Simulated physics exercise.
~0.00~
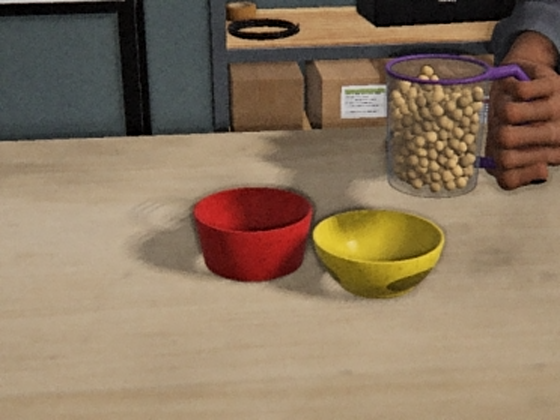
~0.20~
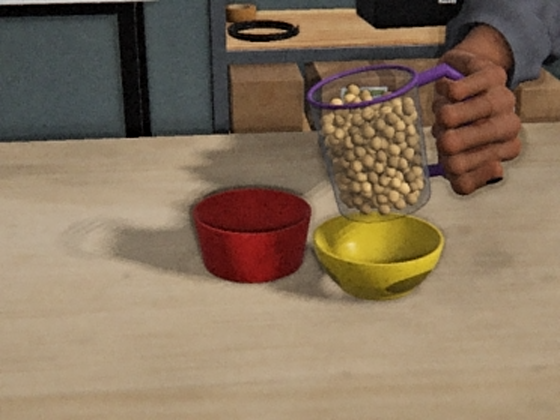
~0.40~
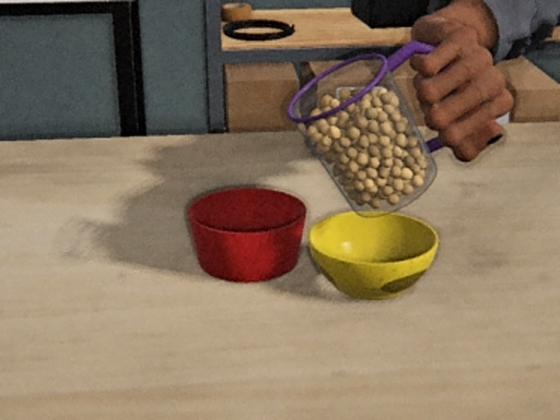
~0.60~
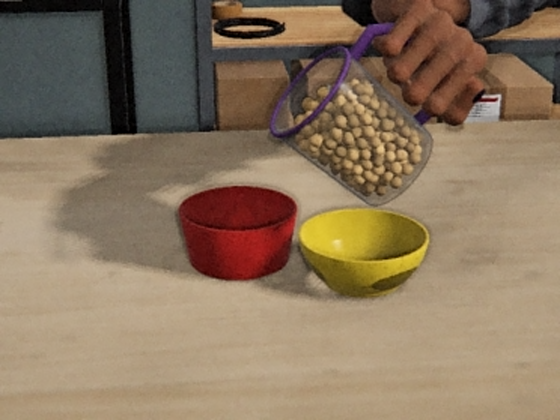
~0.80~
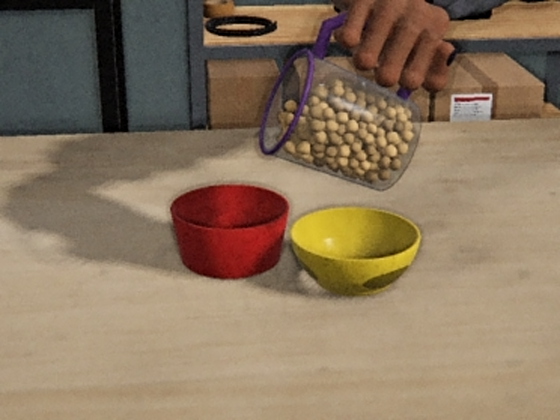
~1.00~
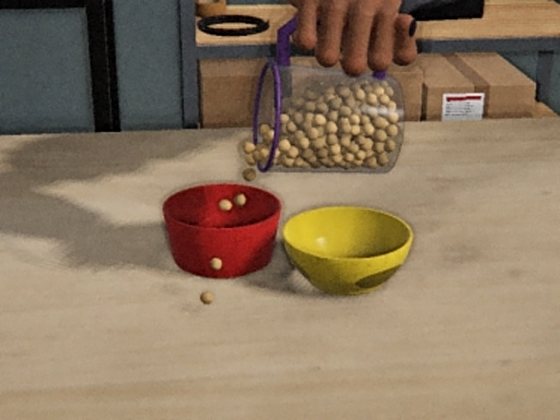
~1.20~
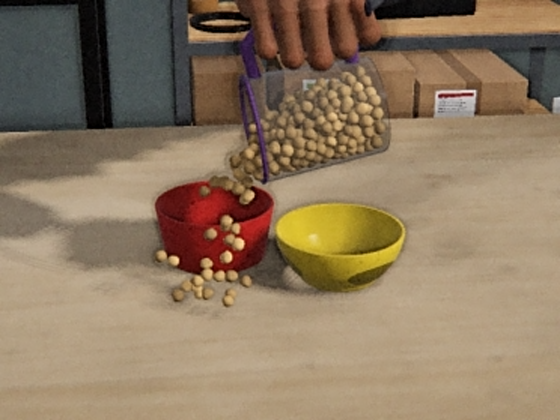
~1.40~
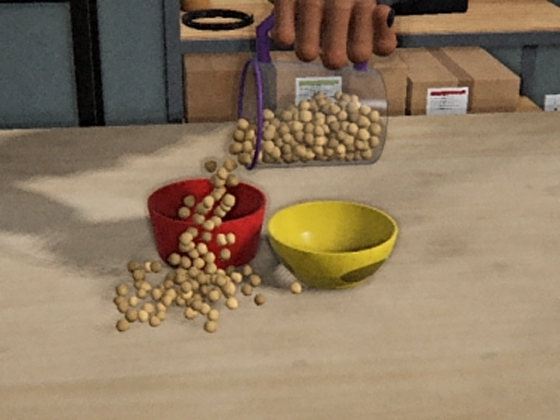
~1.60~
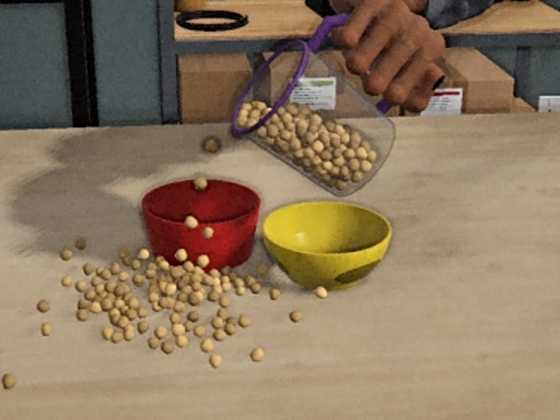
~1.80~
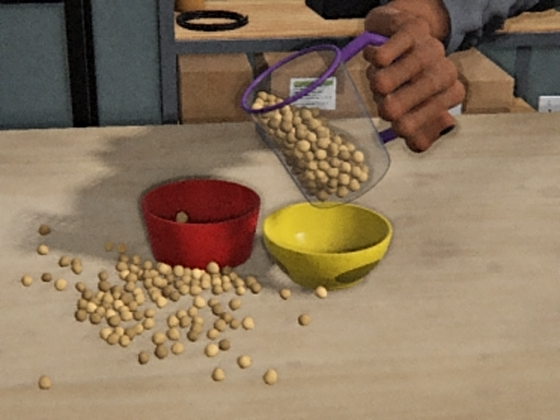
In the video, a hand tips a clear, purple-rimmed cup of chickpeas leftward above a red dish and a yellow bowl; chickpeas spill around the red dish, scattering across the table, before the hand tilts the cup back, leaving many chickpeas still inside it.
